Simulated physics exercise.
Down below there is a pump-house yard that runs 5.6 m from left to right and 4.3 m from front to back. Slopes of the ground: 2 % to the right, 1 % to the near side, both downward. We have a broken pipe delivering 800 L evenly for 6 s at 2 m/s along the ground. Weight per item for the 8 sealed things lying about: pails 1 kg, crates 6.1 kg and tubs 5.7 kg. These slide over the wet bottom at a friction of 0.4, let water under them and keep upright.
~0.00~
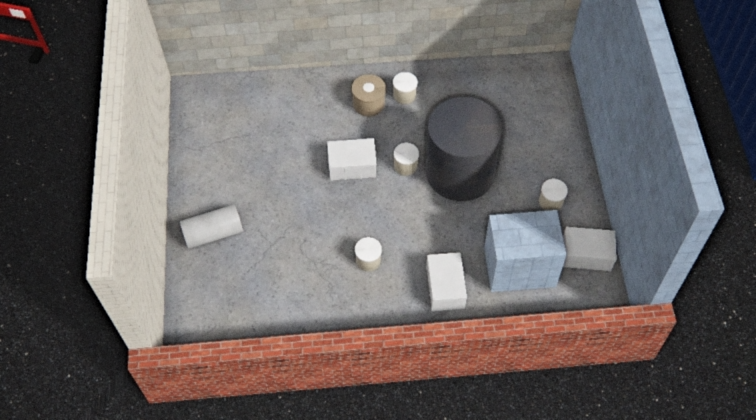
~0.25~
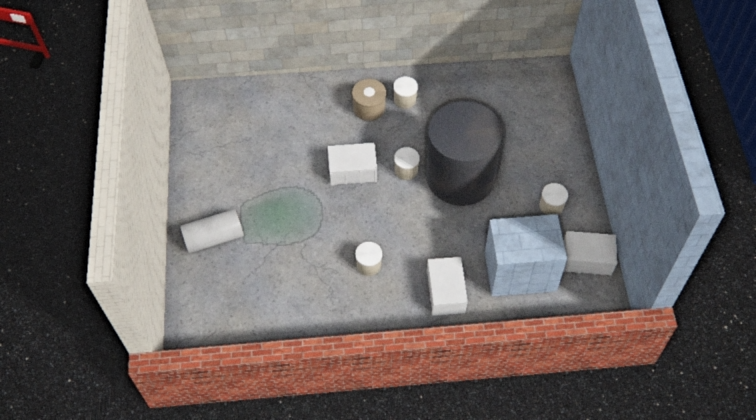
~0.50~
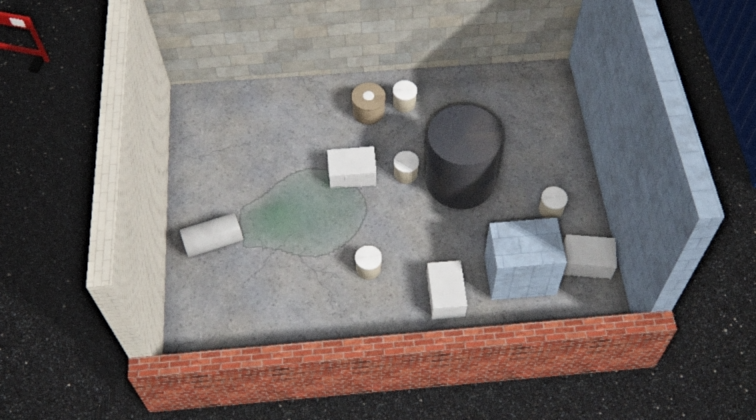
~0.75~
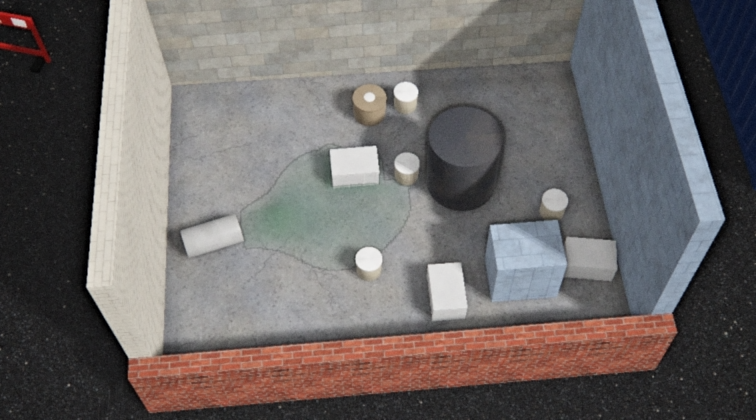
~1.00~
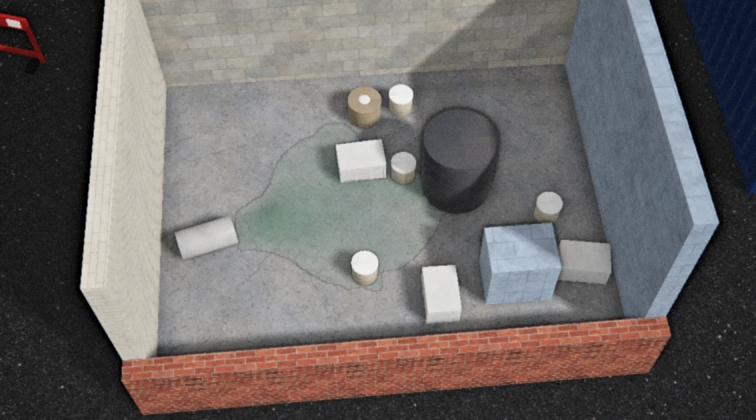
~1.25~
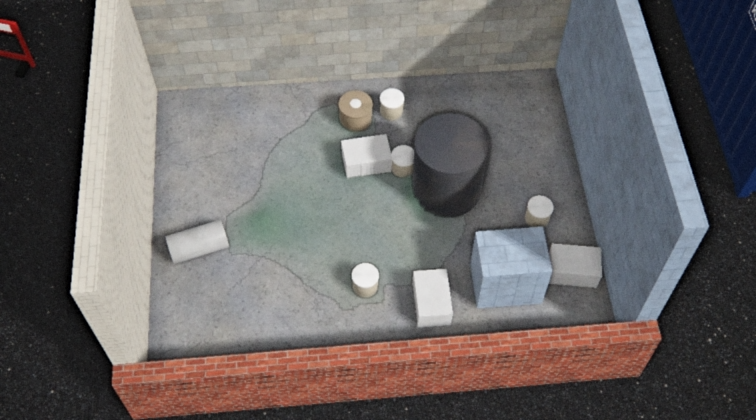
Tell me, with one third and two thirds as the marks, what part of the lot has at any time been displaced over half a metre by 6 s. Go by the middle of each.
Shifted share: Two thirds or higher.
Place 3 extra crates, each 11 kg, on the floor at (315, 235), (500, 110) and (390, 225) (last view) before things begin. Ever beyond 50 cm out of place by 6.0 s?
First exceeds it, then exceeds it, then exceeds it.
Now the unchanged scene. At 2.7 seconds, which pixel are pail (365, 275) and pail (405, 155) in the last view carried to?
Approx. (419, 340); approx. (511, 80).
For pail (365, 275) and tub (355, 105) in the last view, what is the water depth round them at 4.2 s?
I'd put it at 5 cm and 8 cm respectively.
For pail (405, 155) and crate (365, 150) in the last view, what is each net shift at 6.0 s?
In turn: 200 cm, 200 cm.
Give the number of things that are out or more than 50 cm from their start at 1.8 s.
3.
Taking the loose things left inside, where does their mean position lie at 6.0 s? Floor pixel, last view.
Near (516, 208).
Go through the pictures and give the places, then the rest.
In the first frame, a crate at (351, 153), on the bottom; a pail at (406, 153), on the bottom; water covers 0.0 m2; 0 of 8 have shifted.
In the second frame, a crate at (352, 157), on the bottom; a pail at (406, 157), on the bottom; 0.6 m2 under water; 0 of 8 have shifted.
In the third frame, a crate at (351, 161) rests on the ground; a pail at (406, 161) rests on the ground; water covers 1.4 m2; 0 of 8 have shifted.
In the fourth frame, a crate at (354, 160) rests on the ground, 4 cm from its start; a pail at (407, 163), on the bottom; water covers 2.5 m2; 0 of 8 have shifted.
In the fifth frame, a crate at (361, 154), on the bottom, 23 cm from its start; a pail at (403, 162) rests on the ground, 5 cm from its start; 3.8 m2 under water; 2 of 8 have shifted.
In the sixth frame, a crate at (366, 150) rests on the ground, 47 cm from its start; a pail at (403, 155) rests on the ground, 25 cm from its start; water covers 5.0 m2; 3 of 8 have shifted.
After 1.8 s 3 of 8 are over 50 cm from their spots; 1 afloat.
After 2.7 s 5 of 8 are over 50 cm from their spots; 4 afloat.
After 4.2 s 7 of 8 are over 50 cm from their spots; 6 afloat.
After 6.0 s 7 of 8 are over 50 cm from their spots, and 8 have been at some point; 8 afloat.
